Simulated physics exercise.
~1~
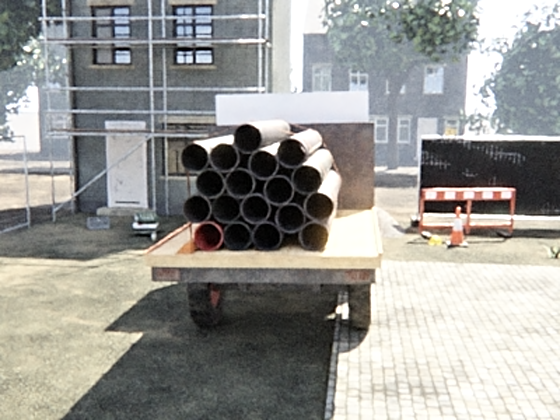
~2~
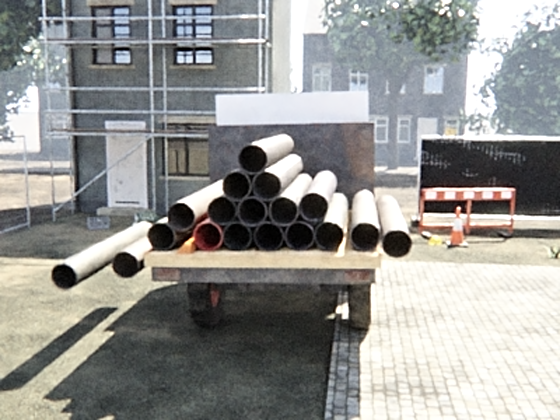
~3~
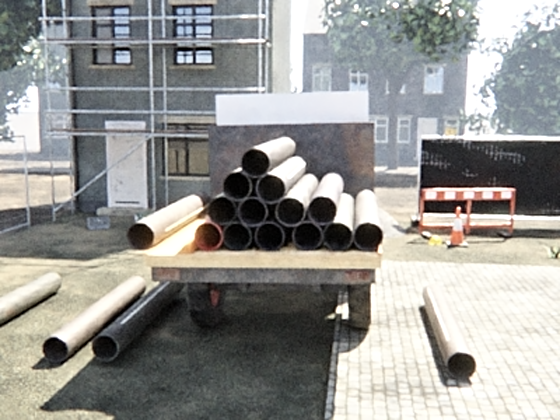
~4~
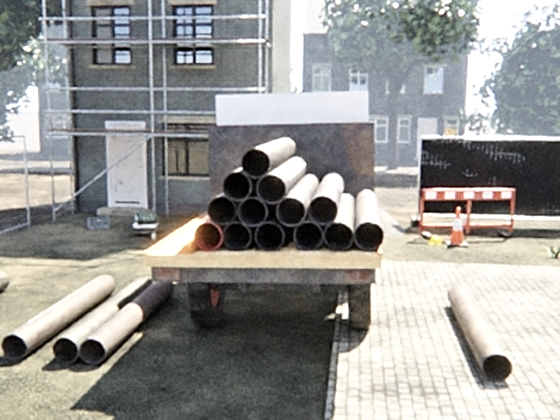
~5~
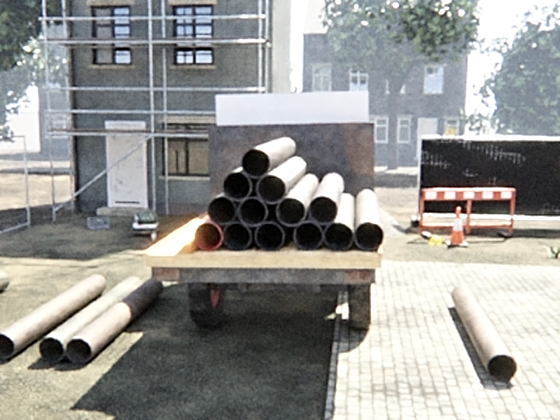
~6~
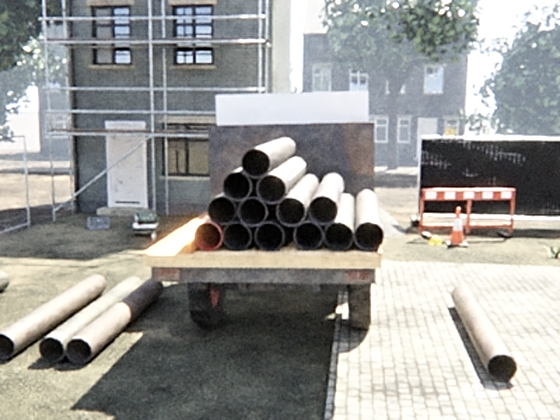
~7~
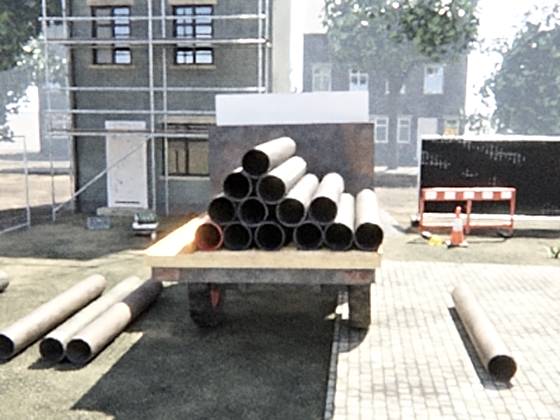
In a yard by a scaffolded building, a stack of steel pipes on a parked flatbed lorry slumped and spread, several rolling off both sides onto the ground, before everything settled with the rest, including the red one, still aboard.
